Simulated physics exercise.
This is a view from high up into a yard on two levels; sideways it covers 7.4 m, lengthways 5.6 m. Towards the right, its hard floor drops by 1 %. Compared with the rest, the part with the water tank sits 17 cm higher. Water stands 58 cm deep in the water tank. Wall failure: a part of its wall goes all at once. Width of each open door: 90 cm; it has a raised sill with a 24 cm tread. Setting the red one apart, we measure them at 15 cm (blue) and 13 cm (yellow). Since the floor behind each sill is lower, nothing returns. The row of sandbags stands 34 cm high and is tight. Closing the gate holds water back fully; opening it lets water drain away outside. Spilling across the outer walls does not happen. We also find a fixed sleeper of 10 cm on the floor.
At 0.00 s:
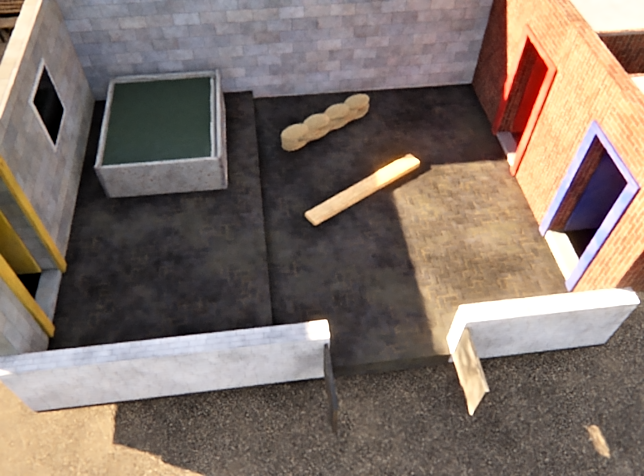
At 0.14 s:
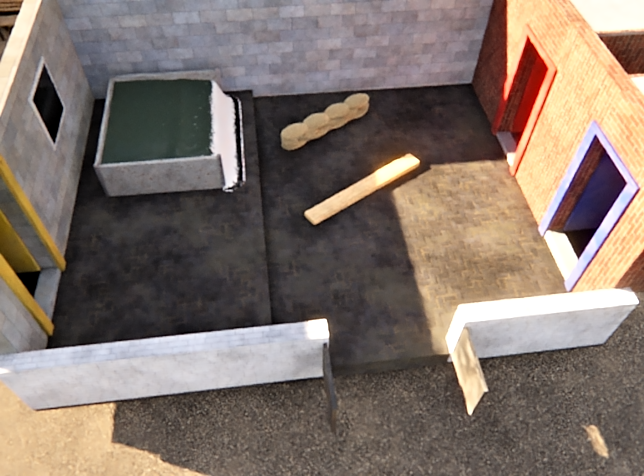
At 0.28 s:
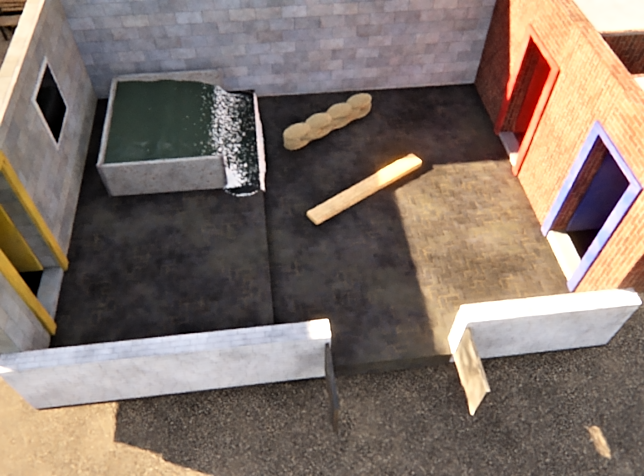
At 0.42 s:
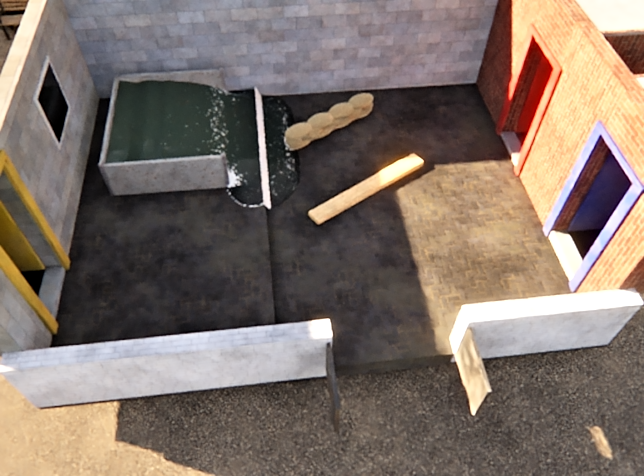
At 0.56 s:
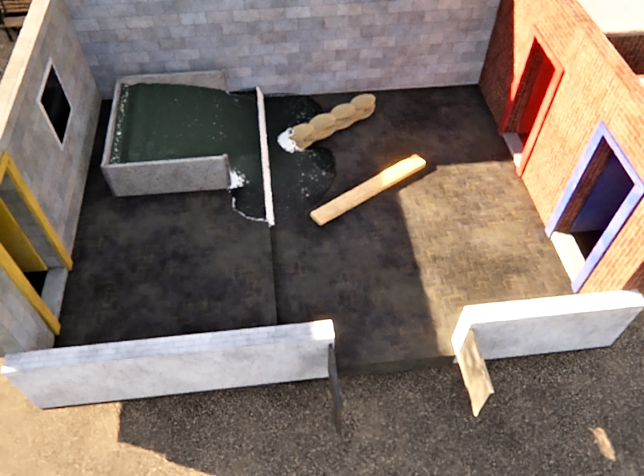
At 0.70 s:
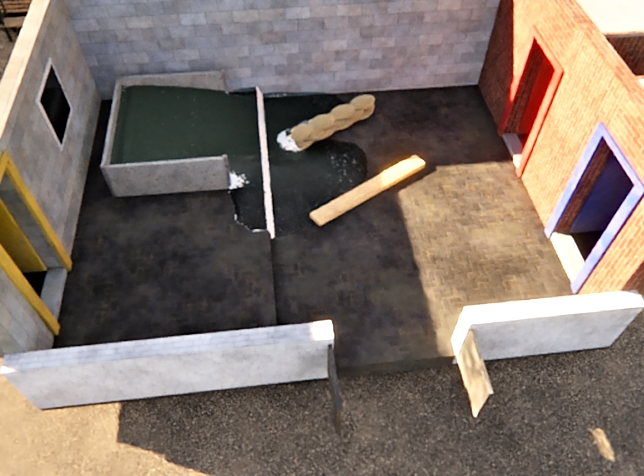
In a walled yard, a tank's right side gives way and water spreads right around a beam.
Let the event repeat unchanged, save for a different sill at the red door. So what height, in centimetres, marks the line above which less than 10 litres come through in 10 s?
The line is at about 16 cm of height.
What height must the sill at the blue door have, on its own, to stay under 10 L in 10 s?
For blue: Close to 12.0 cm.
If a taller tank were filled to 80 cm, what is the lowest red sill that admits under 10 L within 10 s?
You'd need a step of close to 30 cm.
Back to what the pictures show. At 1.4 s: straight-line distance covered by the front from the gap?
Roughly 4.6 m.
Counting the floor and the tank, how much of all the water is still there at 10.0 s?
I'd put it at about 88 per cent.
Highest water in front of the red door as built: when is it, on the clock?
2.8 s.
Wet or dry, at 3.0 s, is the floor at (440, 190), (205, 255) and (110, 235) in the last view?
Taking the spots one by one: Swamped, untouched, untouched.
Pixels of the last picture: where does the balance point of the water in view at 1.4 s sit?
(246, 137) or so.
After 1.4 s water covers 25 % of the floor, deepest (38 cm) near (279, 147); it has not reached the red door.
After 3.0 s water covers 55 % of the floor, deepest (34 cm) near (477, 85); 17 cm at the red door, 20 litres in over its 8 cm sill.
After 10.0 s water covers 65 % of the floor, deepest (13 cm) near (567, 273); 8 cm at the red door, 80 litres in over its 8 cm sill.
At the red door as built, the water arrived by 1.7 s and peaked near 19 cm at 2.8 s.
With a sill of 12.5 cm, 24 litres would have come in within the 10 s; with 17.5 cm, 6 litres. So under 10 litres takes about 16 cm.
